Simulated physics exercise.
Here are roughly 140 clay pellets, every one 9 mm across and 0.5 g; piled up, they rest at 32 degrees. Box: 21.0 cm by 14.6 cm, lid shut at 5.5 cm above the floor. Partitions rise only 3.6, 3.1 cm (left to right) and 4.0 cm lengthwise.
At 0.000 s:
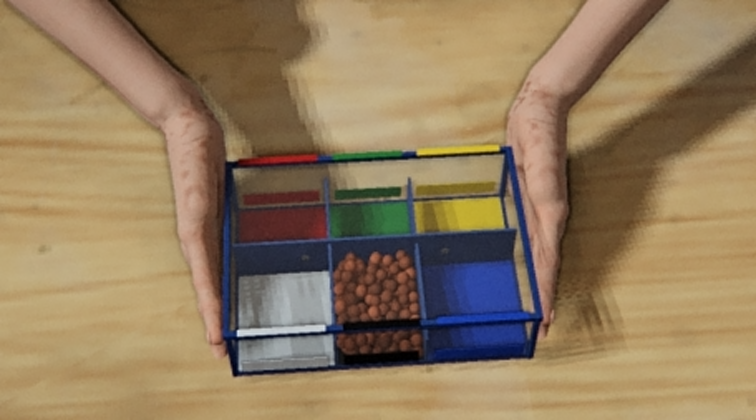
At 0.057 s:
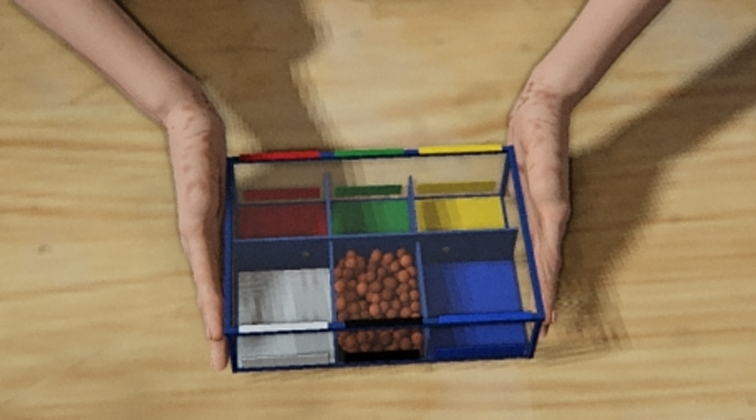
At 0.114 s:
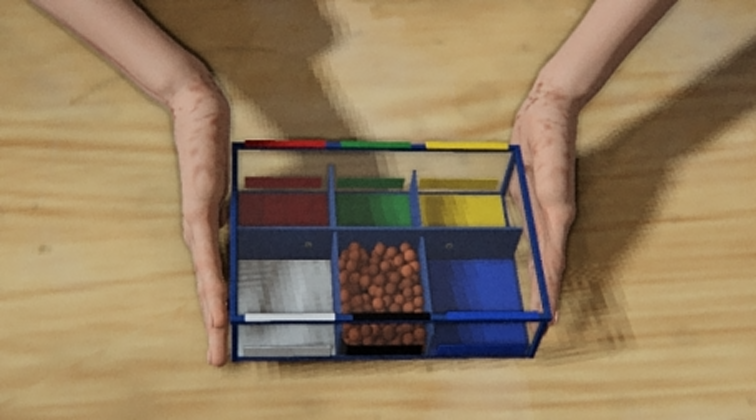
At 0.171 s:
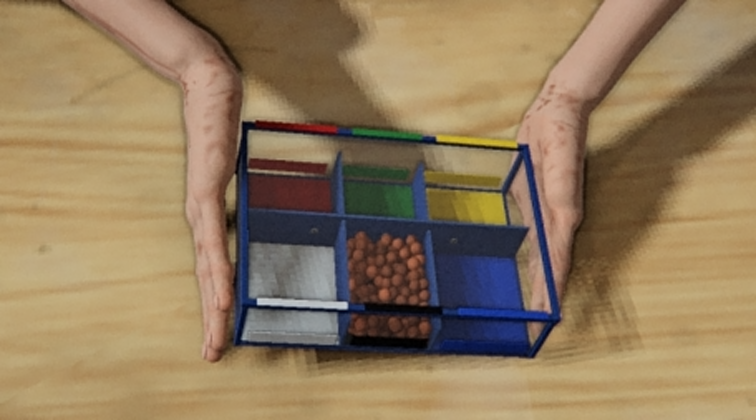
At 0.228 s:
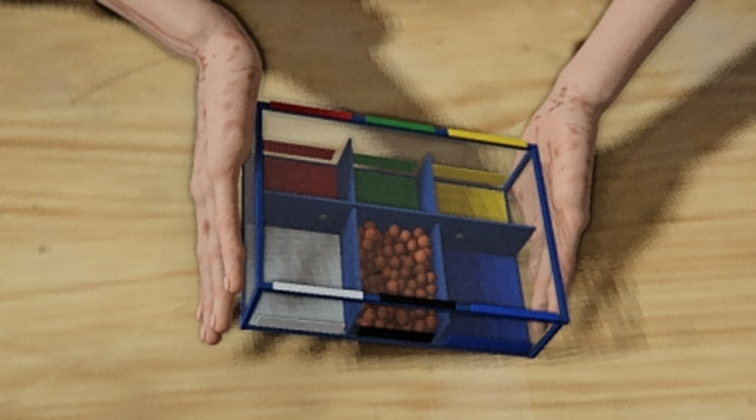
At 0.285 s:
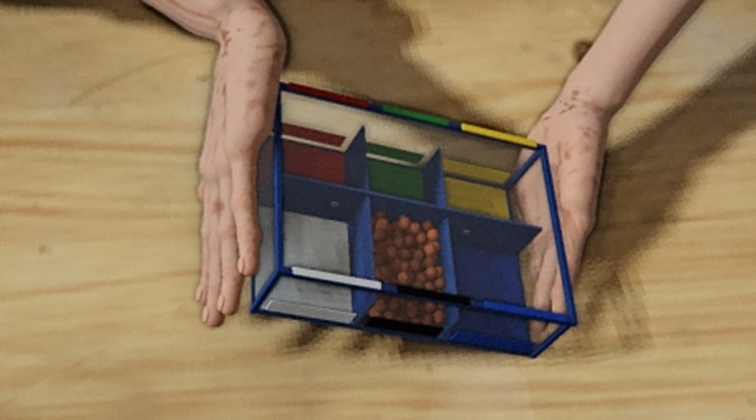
Two hands held a clear, blue-edged box with six colored compartments, reddish-brown balls filling the front middle one, then tilted it clockwise, raising the left side while the balls stayed in their compartment.
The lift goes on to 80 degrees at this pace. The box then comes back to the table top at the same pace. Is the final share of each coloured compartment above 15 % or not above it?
In the end red: Holds a share within the limit; blue: Holds a share past the limit; green: Holds a share within the limit; yellow: Holds a share within the limit; white: Holds a share within the limit; black: Holds a share past the limit.
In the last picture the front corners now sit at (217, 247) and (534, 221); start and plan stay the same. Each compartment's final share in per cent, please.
Final shares: Red 5%, blue 0%, green 10%, yellow 0%, white 0%, black 80%.
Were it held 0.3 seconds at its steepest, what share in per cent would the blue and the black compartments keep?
In per cent: Blue 40; black 60.
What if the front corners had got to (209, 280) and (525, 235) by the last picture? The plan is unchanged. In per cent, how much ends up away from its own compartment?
Estimate: Around 15 %.
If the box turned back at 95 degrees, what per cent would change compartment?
Some 70 per cent.
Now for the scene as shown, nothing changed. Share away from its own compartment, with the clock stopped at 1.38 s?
Close to 35 in a hundred.
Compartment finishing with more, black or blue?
Fuller: Black.
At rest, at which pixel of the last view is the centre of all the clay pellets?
Est. centre at rest: (414, 312) px.
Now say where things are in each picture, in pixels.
The first frame shows box tilt 0 degrees, front corners at (229, 334) and (536, 315); black 100 %.
The second frame shows box tilt 1 degrees, front corners at (231, 330) and (539, 315).
The third frame shows box tilt 6 degrees, front corners at (236, 317) and (545, 315), lowest corner right front.
The fourth frame shows box tilt 12 degrees, front corners at (247, 301) and (554, 316), lowest corner right front.
The fifth frame shows box tilt 18 degrees, front corners at (263, 284) and (562, 318), lowest corner right front.
The sixth frame shows box tilt 24 degrees, front corners at (282, 268) and (571, 319), lowest corner right front; black 100 %. Its pace works out near 105 degrees a second.
After 0.94 s, tilt 78 degrees; blue 20 %, black 80 %.
Then, at 1.38 s, tilt 32 degrees; blue 35 %, black 65 %.
After 1.89 s, tilt 0 degrees; blue 35 %, black 65 %.
In the end, at 2.2 s, red 0 %, blue 35 %, green 0 %, yellow 0 %, white 0 %, black 65 %.
